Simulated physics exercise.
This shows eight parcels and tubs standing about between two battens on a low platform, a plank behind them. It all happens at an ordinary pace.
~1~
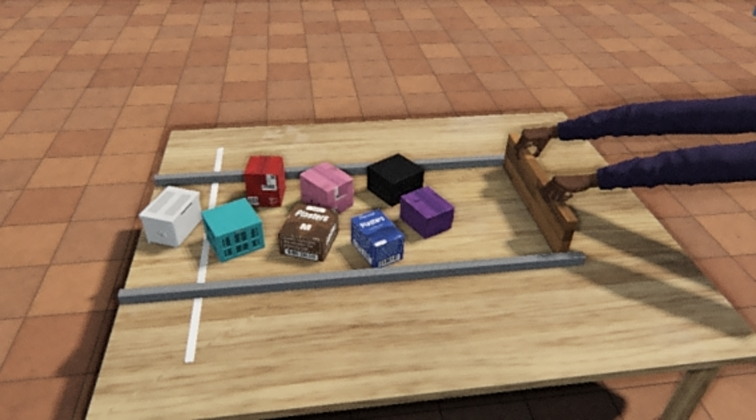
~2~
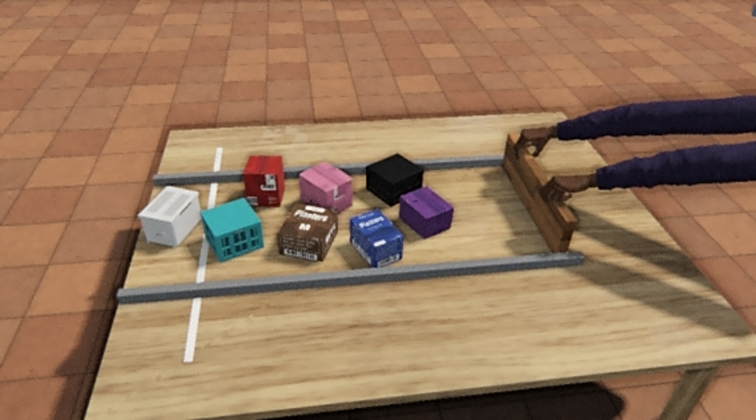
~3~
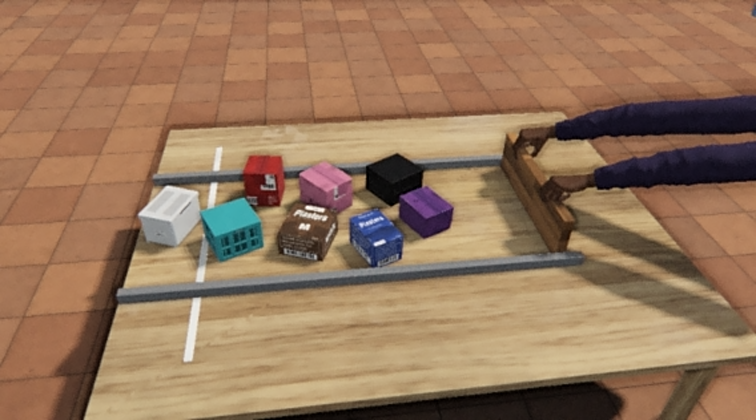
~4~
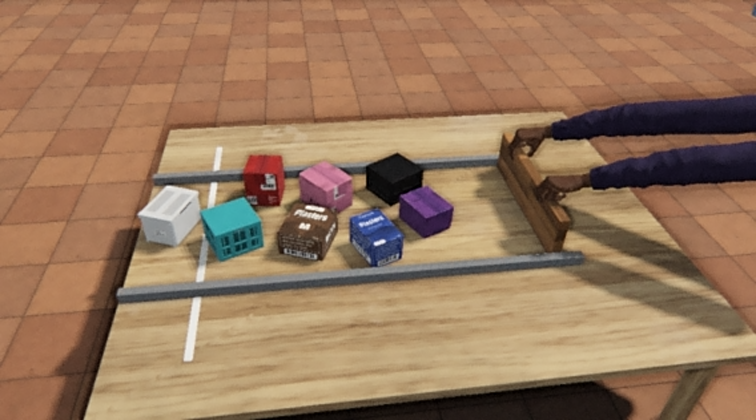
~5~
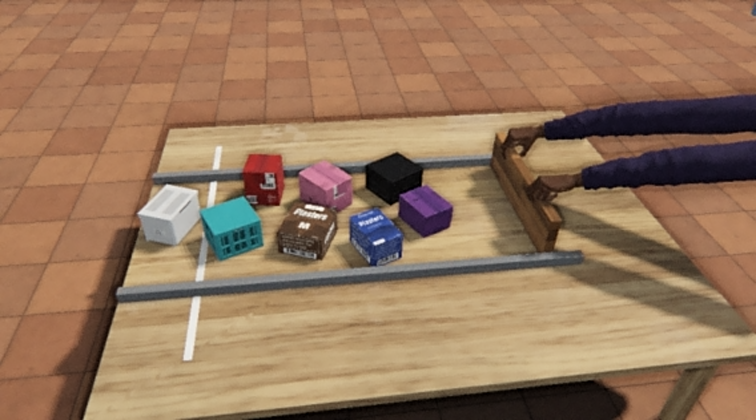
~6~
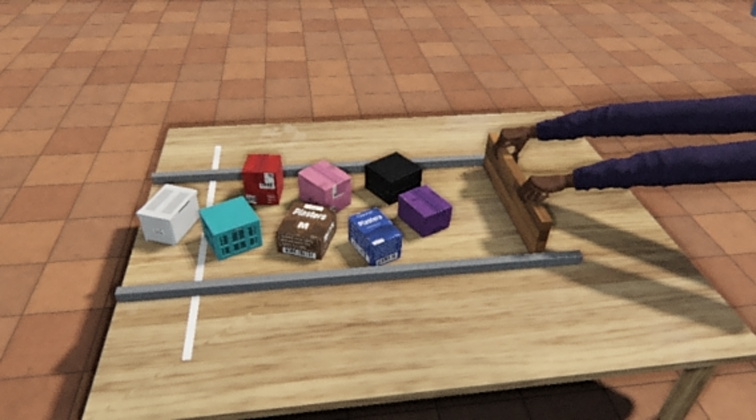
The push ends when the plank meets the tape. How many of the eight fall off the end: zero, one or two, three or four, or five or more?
As it turns out, the number that fall off is three or four.
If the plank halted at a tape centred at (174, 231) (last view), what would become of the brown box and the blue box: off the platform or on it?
The brown box falls, the blue box survives.
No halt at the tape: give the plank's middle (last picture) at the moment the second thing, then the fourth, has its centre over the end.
Near (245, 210) and (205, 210).
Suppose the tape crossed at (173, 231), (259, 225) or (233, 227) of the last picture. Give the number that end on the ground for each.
Down on the ground: 5, 1 and 2.
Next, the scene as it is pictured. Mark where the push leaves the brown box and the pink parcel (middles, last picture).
The brown box at (132, 246), the pink parcel at (143, 206).
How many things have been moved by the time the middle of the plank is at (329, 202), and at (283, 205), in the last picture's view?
At the one place 8, at the other 8.
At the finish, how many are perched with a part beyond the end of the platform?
Overhanging: 2.
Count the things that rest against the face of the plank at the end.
It touches 3.
Early on, none off yet; white tote at rest near (171, 215); turquoise crate at rest near (231, 228); red parcel at rest near (263, 180).
A while later, none off yet; white tote travelled a little near (158, 211); turquoise crate travelled about its own width near (194, 226); red parcel travelled about its own width near (230, 177).
Finally, the number that fall off is three or four; lost, red parcel, turquoise crate and white tote.
